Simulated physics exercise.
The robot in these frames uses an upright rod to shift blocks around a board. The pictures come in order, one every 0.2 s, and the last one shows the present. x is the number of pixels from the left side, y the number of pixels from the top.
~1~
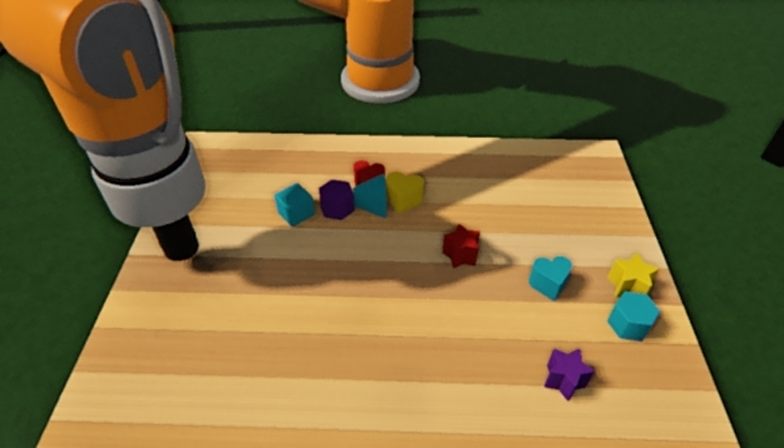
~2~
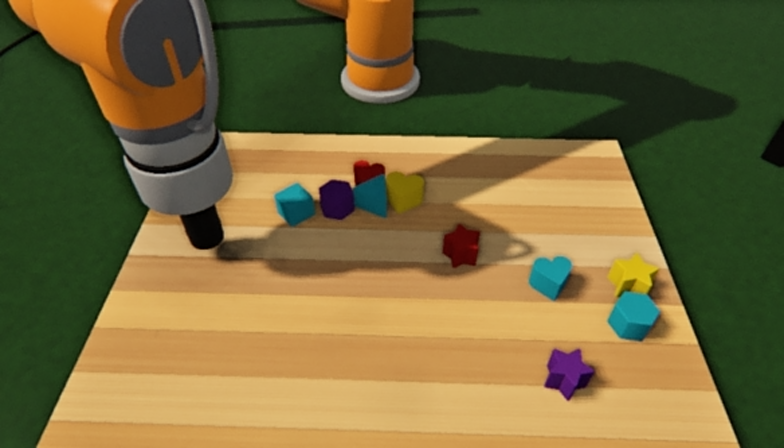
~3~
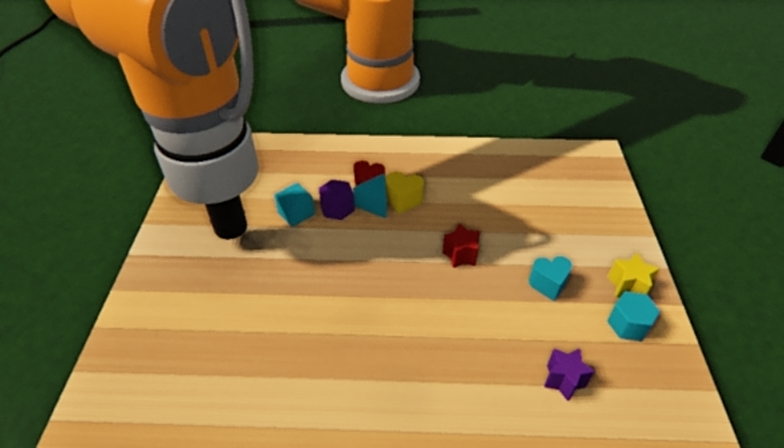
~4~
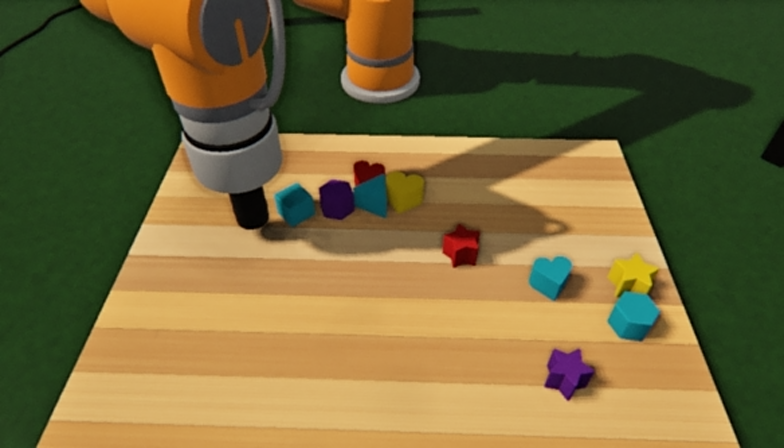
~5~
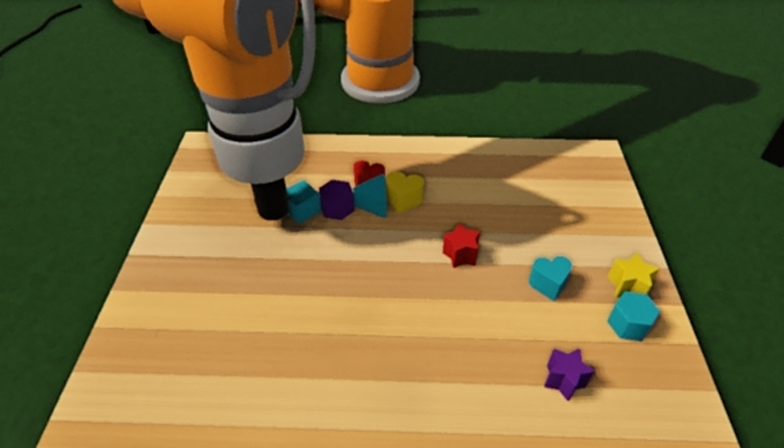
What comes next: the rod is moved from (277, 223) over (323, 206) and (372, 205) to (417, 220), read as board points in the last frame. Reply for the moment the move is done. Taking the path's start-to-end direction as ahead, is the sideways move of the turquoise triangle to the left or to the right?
Goes right.
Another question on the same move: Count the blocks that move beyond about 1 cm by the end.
Counting only shifts above 1 cm, I get three or more blocks.
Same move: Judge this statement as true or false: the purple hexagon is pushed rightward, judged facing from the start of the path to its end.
The claim holds.
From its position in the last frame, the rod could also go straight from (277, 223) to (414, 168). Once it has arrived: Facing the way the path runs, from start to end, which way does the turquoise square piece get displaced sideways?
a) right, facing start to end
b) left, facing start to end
I'll go with b - left, facing start to end.
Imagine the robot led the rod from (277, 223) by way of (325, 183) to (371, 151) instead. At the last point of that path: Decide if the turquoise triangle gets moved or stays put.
The block moves away from its spot.
On the path given first. One third of the way, rod (323, 193); turquoise square piece (333, 168), turned 25° anticlockwise; purple hexagon (356, 185), turned 50° clockwise; turquoise triangle (387, 187), turned 25° anticlockwise; yellow heart (411, 181).
Two thirds of the way, rod (372, 192); turquoise square piece (340, 165), turned 55° anticlockwise; purple hexagon (402, 192), turned 90° clockwise; turquoise triangle (428, 205), turned 40° anticlockwise; yellow heart (427, 179), turned 25° anticlockwise.
At the end, rod (418, 207); turquoise square piece (340, 165), turned 55° anticlockwise; purple hexagon (451, 203), turned 75° clockwise; turquoise triangle (474, 218); yellow heart (435, 176), turned 40° anticlockwise.
